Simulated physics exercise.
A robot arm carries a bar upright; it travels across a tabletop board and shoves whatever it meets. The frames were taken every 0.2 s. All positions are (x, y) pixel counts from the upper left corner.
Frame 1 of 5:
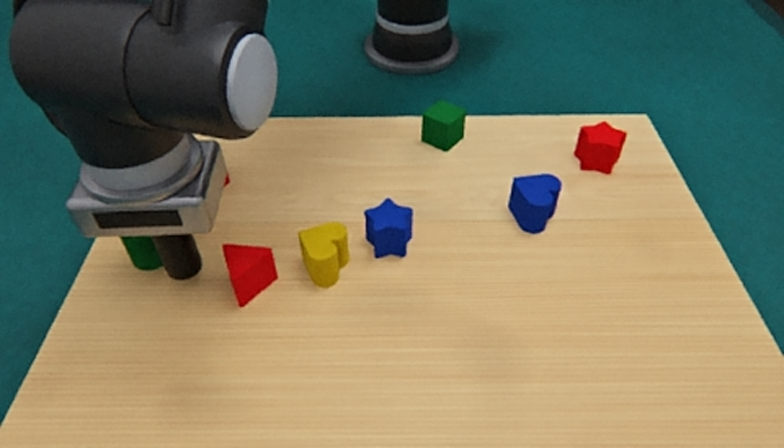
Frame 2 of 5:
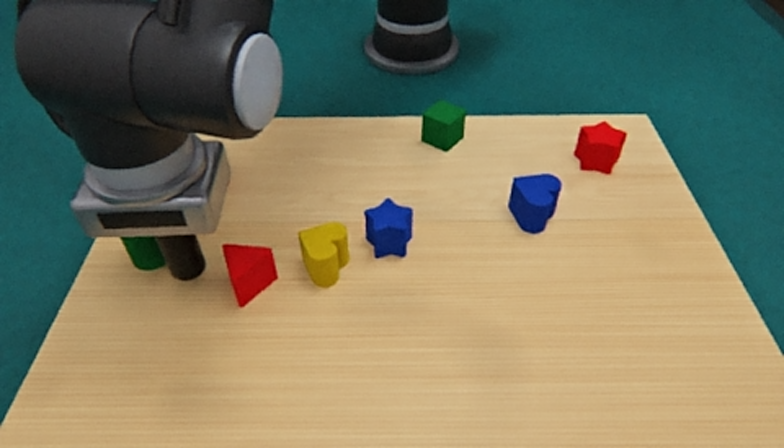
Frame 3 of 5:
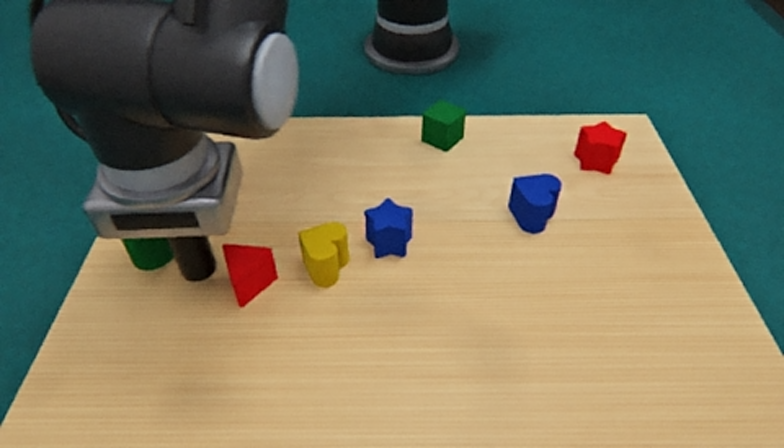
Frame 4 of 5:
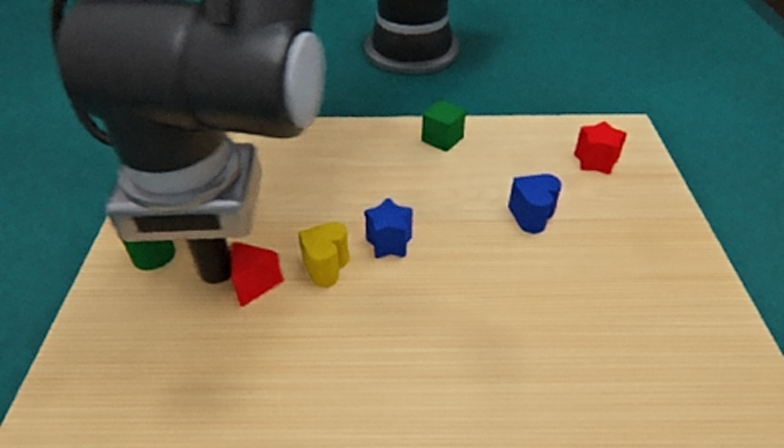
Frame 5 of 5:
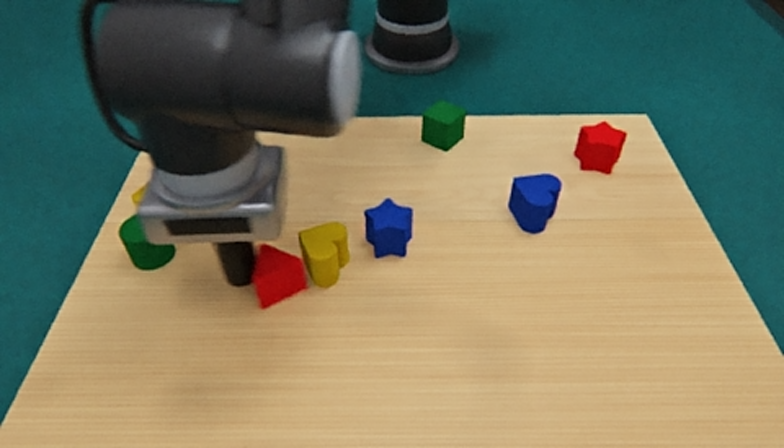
The clip opens on a robot arm holding a dark bar upright at the left of a wooden board scattered with coloured blocks. The arm moves slowly right, meets the red triangle and pushes it a short way toward the yellow heart block, while the blue star-shaped block stays still.
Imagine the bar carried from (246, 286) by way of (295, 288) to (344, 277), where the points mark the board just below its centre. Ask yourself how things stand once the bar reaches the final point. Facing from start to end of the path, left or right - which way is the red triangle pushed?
Taking start-to-end as forward, the block's sideways shift goes to the right.
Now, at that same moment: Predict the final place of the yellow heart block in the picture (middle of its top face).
About (357, 224).
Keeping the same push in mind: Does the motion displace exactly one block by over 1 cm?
Going by the path, no.
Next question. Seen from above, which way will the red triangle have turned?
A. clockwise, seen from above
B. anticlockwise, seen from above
A (clockwise, seen from above)
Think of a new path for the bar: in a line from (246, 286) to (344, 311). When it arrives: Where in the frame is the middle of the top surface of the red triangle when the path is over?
When the path ends, it will be at (378, 281).
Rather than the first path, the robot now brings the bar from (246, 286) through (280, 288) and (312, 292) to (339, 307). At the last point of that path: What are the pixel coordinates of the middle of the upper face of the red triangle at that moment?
Near (372, 278).
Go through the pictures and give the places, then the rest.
The first frame shows tip of the bar (185, 269), middles of tops, red triangle (242, 257), yellow heart block (323, 238), blue star-shaped block (389, 214).
The second frame shows bar (189, 269), nothing pushed.
The third frame shows bar (200, 270), nothing pushed.
The fourth frame shows bar (218, 272), red triangle (247, 257).
The fifth frame shows bar (243, 275), red triangle (273, 261), yellow heart block (323, 238), blue star-shaped block (389, 214).
What follows on the original path. Halfway along, bar (294, 277); red triangle (323, 269); yellow heart block (332, 237), turned 25° anticlockwise.
At the end, bar (343, 266); red triangle (362, 270), turned 55° clockwise; yellow heart block (357, 224), turned 45° anticlockwise; blue star-shaped block (394, 212).
